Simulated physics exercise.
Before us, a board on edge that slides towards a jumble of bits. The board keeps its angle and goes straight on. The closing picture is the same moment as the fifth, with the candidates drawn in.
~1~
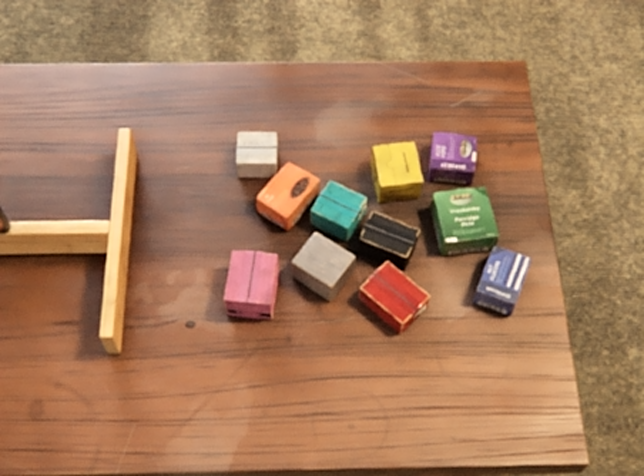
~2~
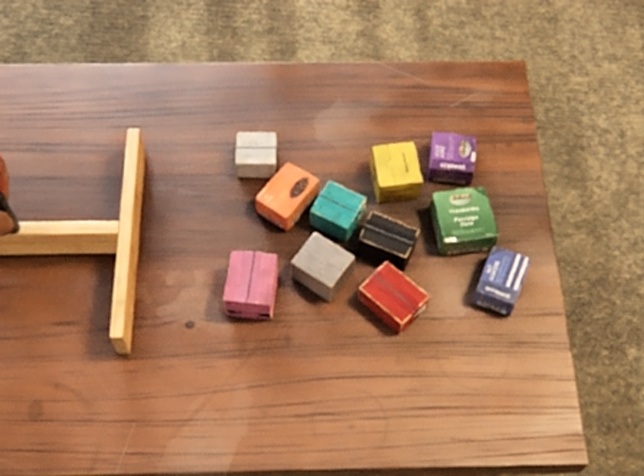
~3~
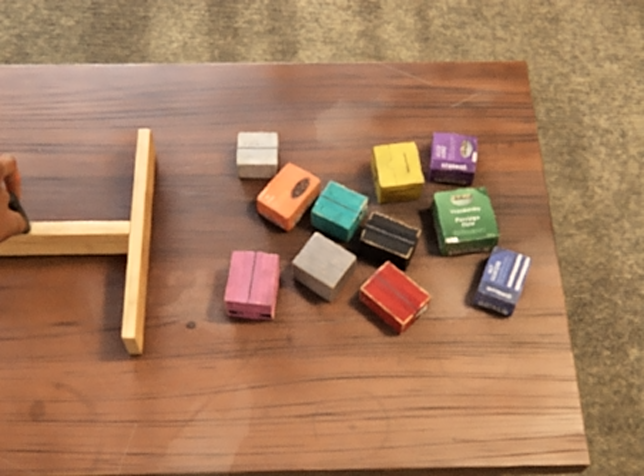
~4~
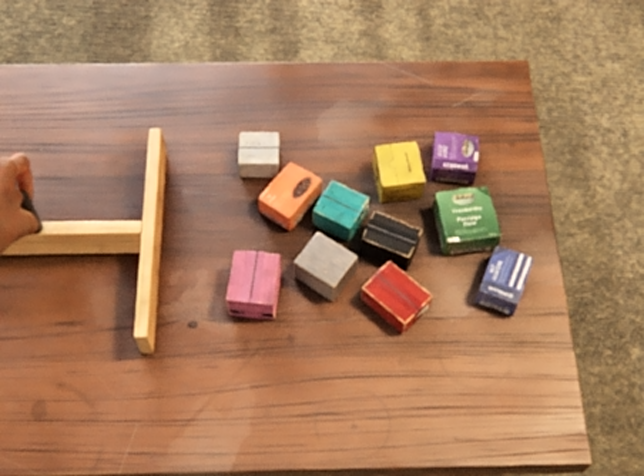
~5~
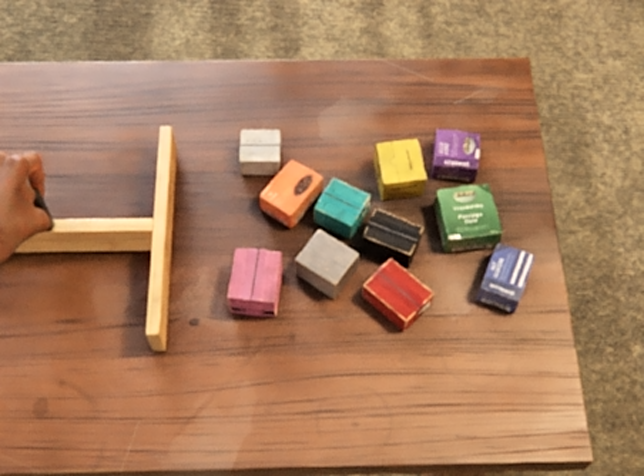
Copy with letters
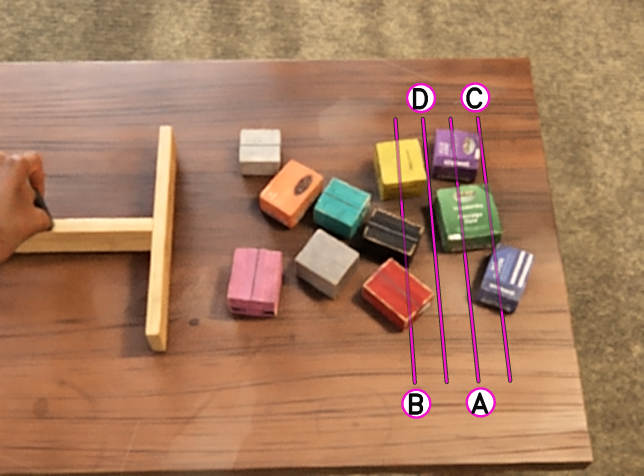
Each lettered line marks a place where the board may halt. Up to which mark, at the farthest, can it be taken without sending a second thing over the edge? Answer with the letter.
D is the last line within the limit.
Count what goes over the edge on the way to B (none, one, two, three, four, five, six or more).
By then, none.
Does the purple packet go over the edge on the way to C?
Yes.
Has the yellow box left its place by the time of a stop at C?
By then, yes.
On the marked copy, A at (463, 240); B at (404, 241); C at (493, 240); D at (434, 241).
With D. Early on, board (259, 223); white box (287, 151); pink box (290, 281).
Further on, board (359, 221); green packet (493, 212); purple packet (464, 156).
At the end, board (433, 220); blue box (559, 291); green packet (542, 202); none fallen.
As for the rest, A drops three; B is within the limit but short; C drops five.
